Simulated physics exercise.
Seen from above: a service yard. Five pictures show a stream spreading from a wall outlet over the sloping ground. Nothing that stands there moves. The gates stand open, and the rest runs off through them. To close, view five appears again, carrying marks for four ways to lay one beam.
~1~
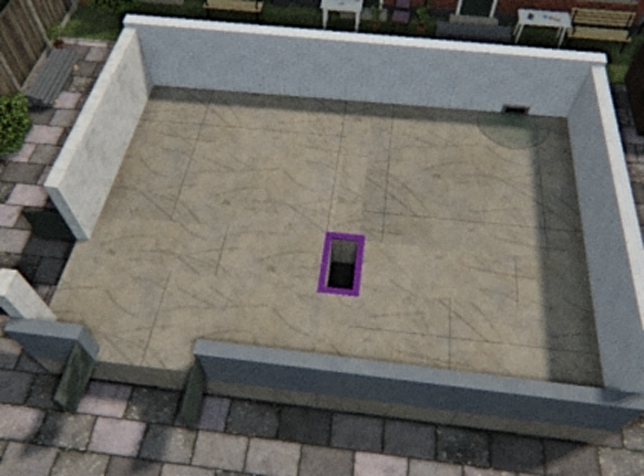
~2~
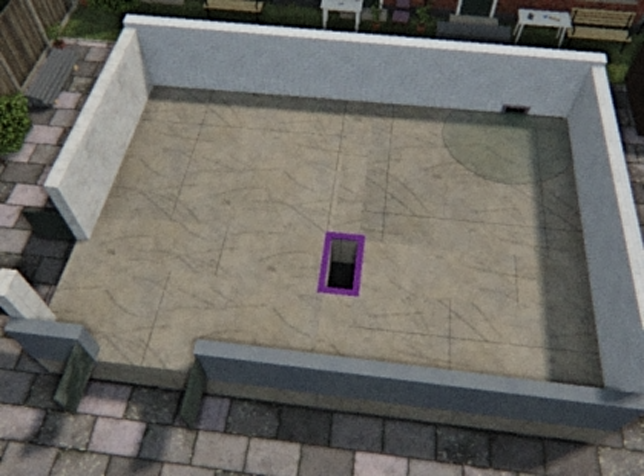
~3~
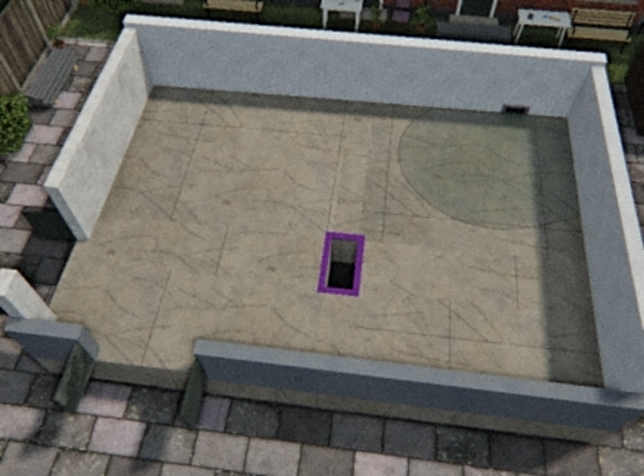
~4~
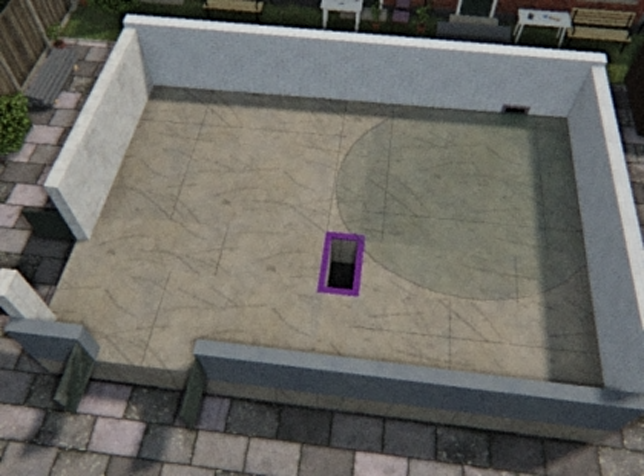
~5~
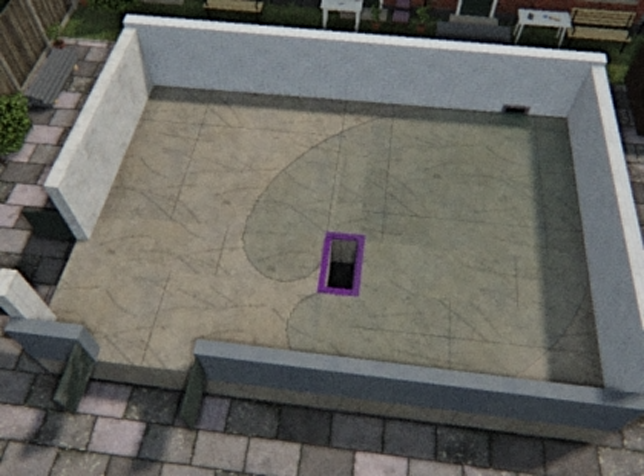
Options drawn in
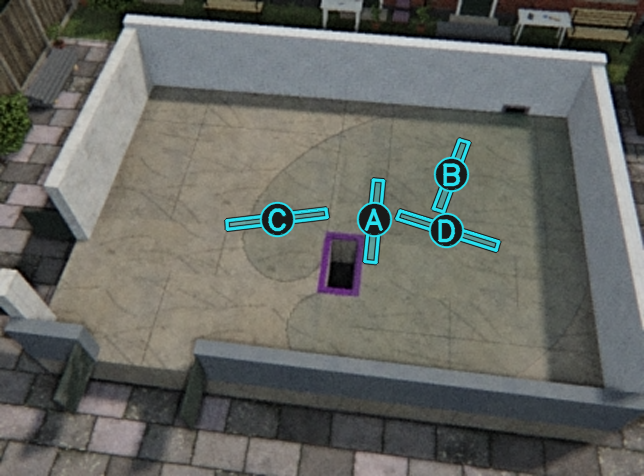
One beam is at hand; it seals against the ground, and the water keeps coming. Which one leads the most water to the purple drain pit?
Position C does it best.
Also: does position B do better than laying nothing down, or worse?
Worse.
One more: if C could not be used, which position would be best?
The answer is B.
In cyan, A from (370, 262) to (378, 180); B from (438, 210) to (464, 141); C from (227, 225) to (326, 213); D from (398, 214) to (497, 246).
If A is chosen, about 7 % of the stream goes into the purple drain pit, about 93 % out by the gates.
If B is chosen, about 16 % of the stream goes into the purple drain pit, about 83 % out by the gates.
If C is chosen, about 28 % of the stream goes into the purple drain pit, about 72 % out by the gates.
If D is chosen, about 9 % of the stream goes into the purple drain pit, about 91 % out by the gates.
